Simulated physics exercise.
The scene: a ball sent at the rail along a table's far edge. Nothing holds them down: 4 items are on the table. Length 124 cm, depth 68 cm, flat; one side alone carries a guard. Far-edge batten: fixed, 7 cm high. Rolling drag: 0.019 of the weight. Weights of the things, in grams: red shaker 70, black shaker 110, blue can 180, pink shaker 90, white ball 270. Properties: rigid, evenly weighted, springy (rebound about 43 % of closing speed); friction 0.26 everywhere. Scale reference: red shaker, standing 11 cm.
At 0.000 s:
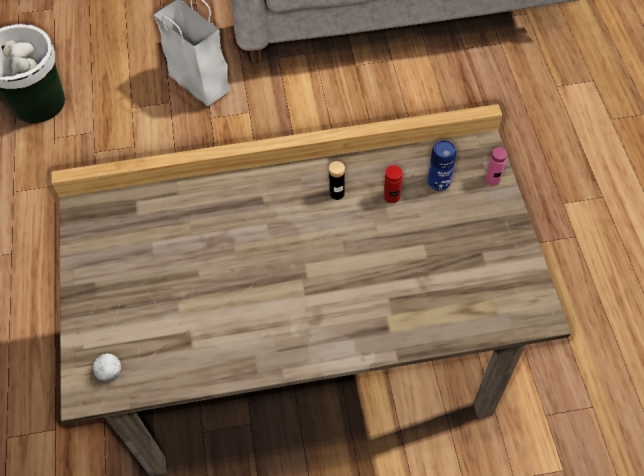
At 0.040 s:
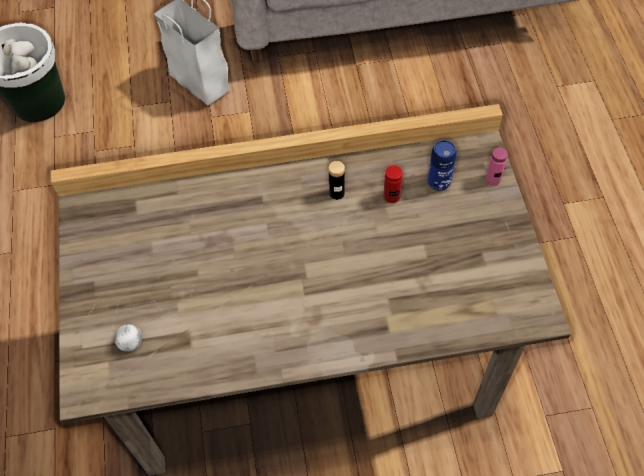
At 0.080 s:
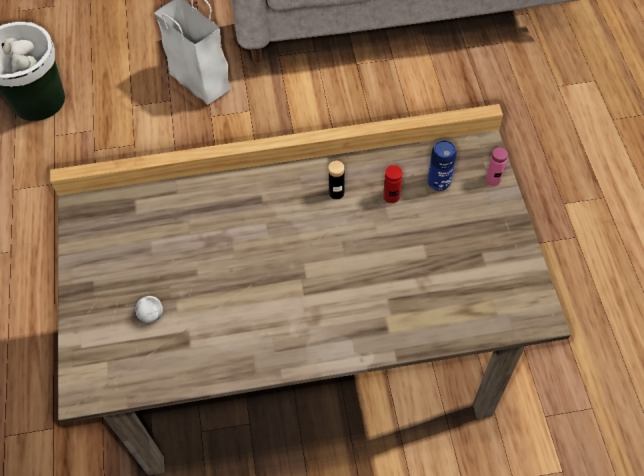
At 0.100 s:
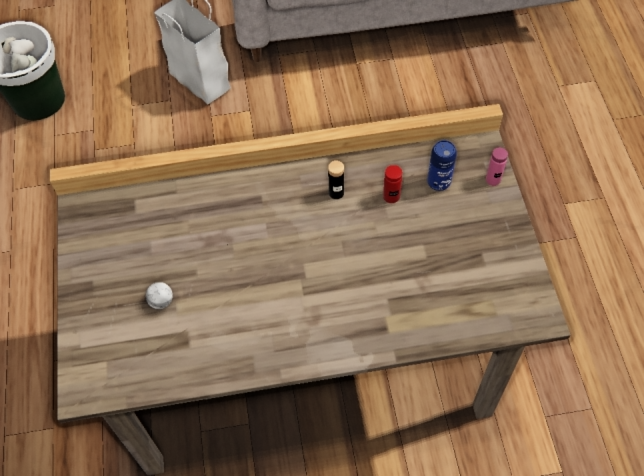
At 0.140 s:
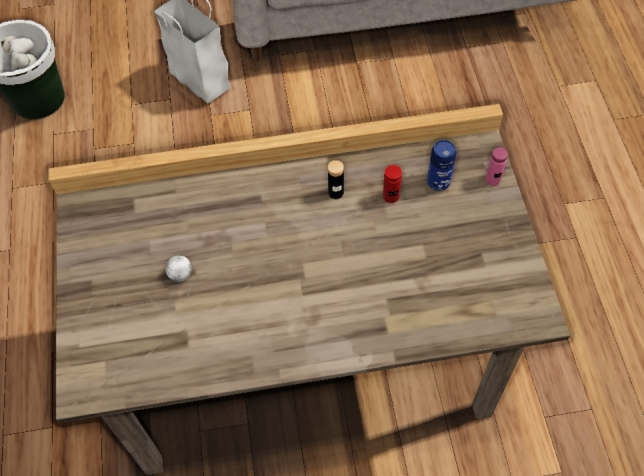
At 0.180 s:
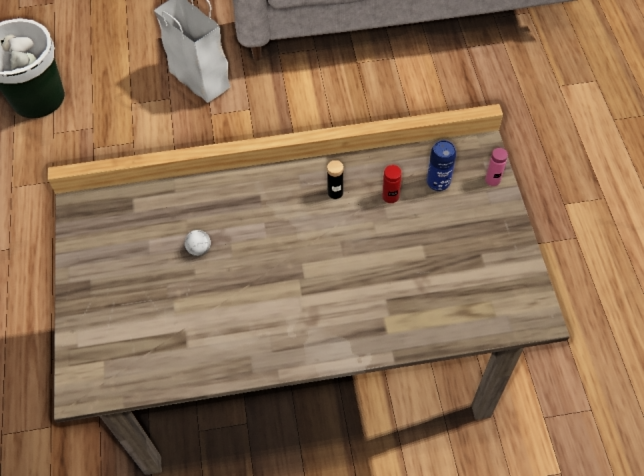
A wood-plank table with a pale raised strip along its far edge stands on a wooden floor, seen from high above, with a grey sofa, a paper bag and a dark green bin beyond. Near the strip, right of centre, stand black, red, blue and pink containers. A white ball rolls from the near left corner diagonally away and rightward, while the containers stay still.
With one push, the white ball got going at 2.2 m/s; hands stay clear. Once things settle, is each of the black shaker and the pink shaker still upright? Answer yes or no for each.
Black shaker: No, pink shaker: Yes.
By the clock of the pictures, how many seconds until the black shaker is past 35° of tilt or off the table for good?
Roughly at the 0.5 s mark.
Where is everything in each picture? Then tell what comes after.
The first picture shows white ball (107, 368); black shaker (337, 181); pink shaker (496, 167).
The second picture shows white ball (129, 338); red shaker (393, 185).
The third picture shows white ball (149, 310); red shaker (393, 184).
The fourth picture shows white ball (159, 296); red shaker (393, 184).
The fifth picture shows white ball (179, 269); red shaker (392, 184).
The sixth picture shows white ball (198, 243); black shaker (335, 180); pink shaker (496, 167).
Around 0.58 s, white ball near (352, 183); black shaker at 57° to upright near (373, 190); red shaker at 16° to upright.
Around 0.78 s, white ball near (396, 179); black shaker on its side near (411, 207); red shaker shifted 10 cm.
Finally (2.5 s), on their side or leaning hard on the table, black shaker; not toppled but over 4 cm from the start, red shaker and blue can; pink shaker still in place (within 4 cm). Final places as that camera would see them, black shaker near (426, 212), pink shaker near (496, 167).
